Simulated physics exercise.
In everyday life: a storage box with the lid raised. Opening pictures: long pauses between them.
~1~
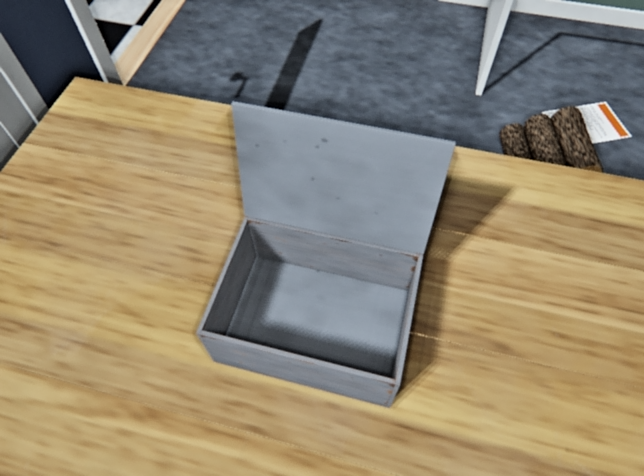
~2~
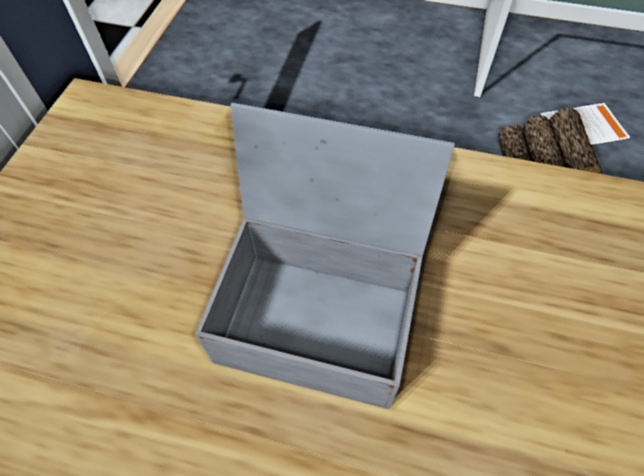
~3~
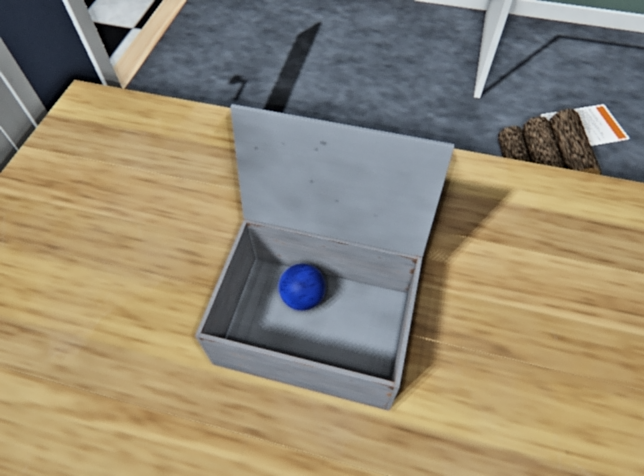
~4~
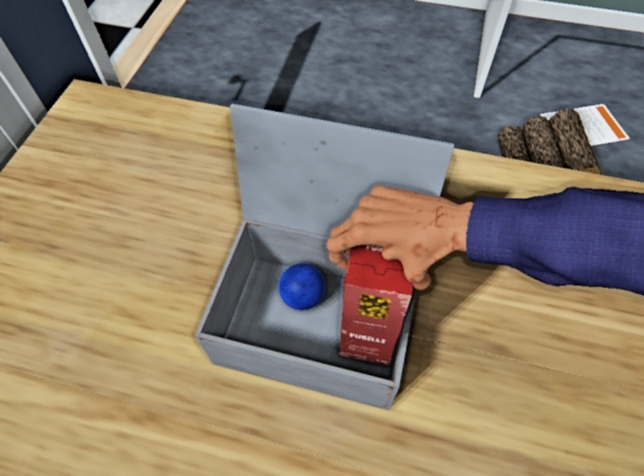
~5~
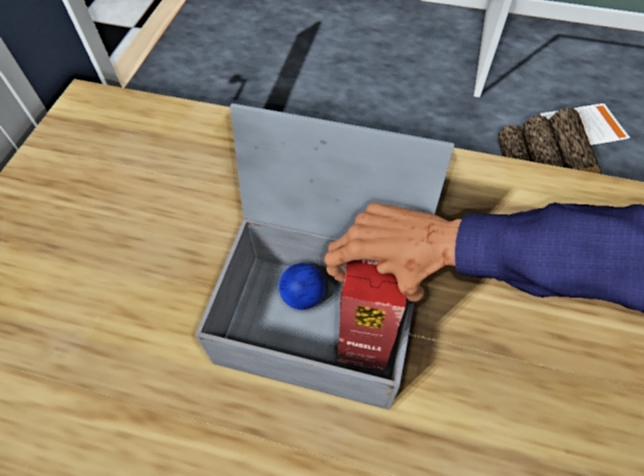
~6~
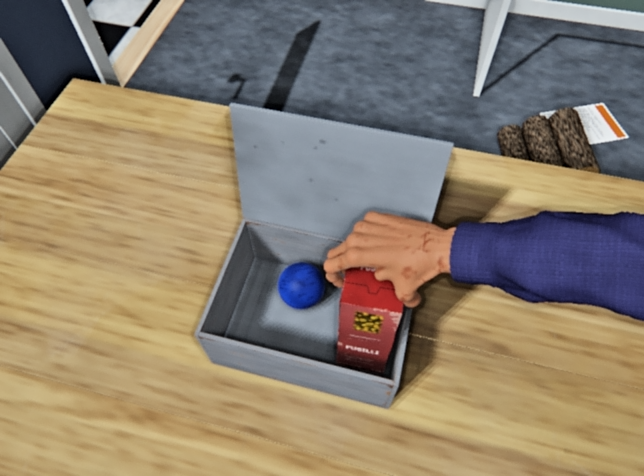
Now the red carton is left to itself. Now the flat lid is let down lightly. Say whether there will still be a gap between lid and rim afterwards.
I expect the lid to stay up.
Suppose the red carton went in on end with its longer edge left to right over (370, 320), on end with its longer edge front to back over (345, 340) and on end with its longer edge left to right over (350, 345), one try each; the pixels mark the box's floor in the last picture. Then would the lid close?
In case one it remains open, in case two it remains open and in case three it remains open.
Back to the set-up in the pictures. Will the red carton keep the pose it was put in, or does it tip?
It keeps its pose.
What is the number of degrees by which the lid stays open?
I'd say roughly 55 degrees above the rim.
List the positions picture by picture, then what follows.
In the first frame, the last thing is not in view yet.
In the second frame, the last thing is not in view yet.
In the third frame, the last thing is not in view yet; blue ball (302, 287).
The fourth frame shows coming down; red carton (374, 304); blue ball (302, 287).
The fifth frame shows coming down; red carton (370, 313); blue ball (302, 286).
The sixth frame shows put in, still held; red carton (368, 318); blue ball (301, 286).
Then, 1.30 s later than the last frame, lid 79° above the rim.
Then, 1.80 s later than the last frame, lid 56° above the rim.
When it is over, lid 57° above the rim; both as before. End places, in pixels of the last picture, red carton near (368, 318).
